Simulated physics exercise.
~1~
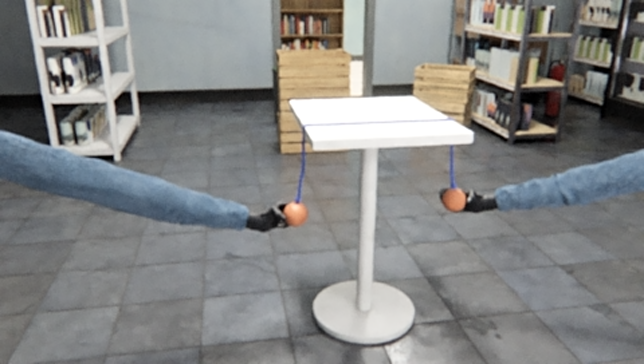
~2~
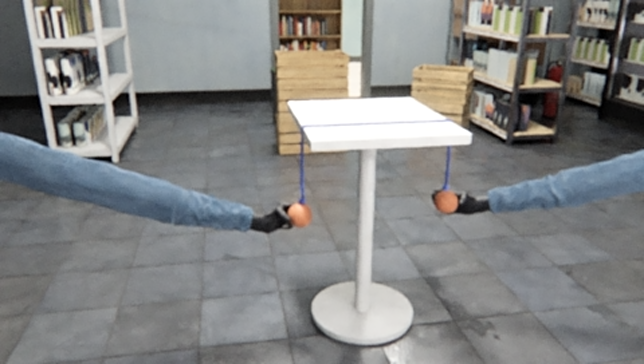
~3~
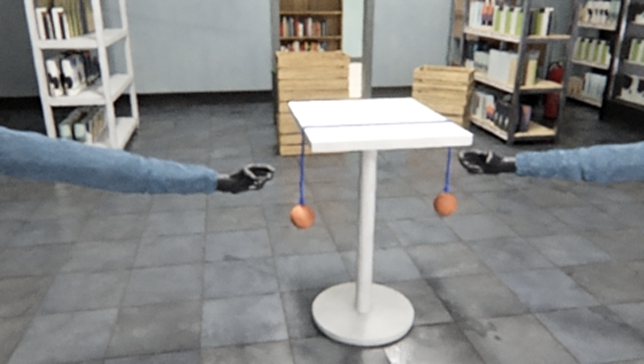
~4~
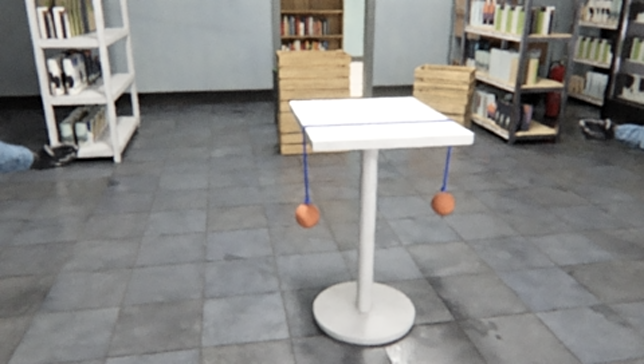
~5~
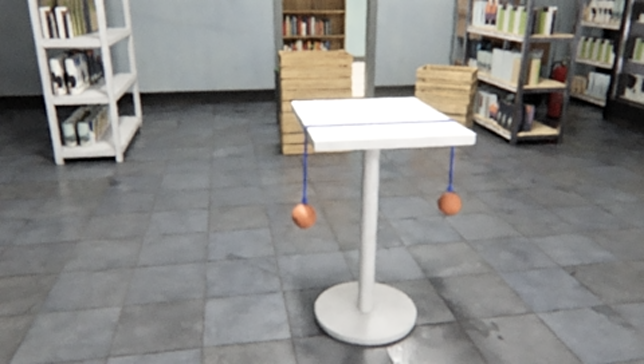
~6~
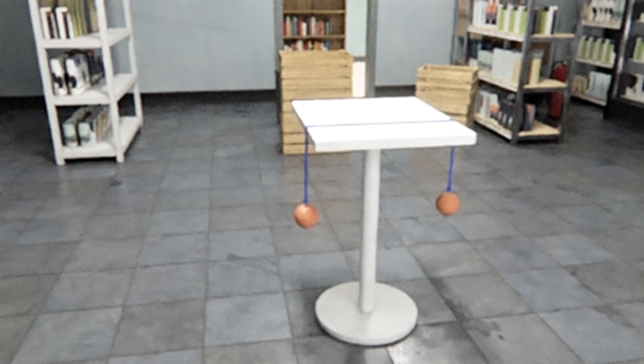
Two arms in blue denim sleeves and black gloves reach in from the left and right, each holding an orange ball on a blue cord draped over a small white pedestal table. The slightly swaying view faces a room with grey floor tiles, bookshelves and wooden crates behind. The hands shift the balls slightly inward, then let go and draw back out of view. Left hanging on either side of the tabletop, the balls barely move. At the end they still hang there, neither side going down, and the cord stays balanced.
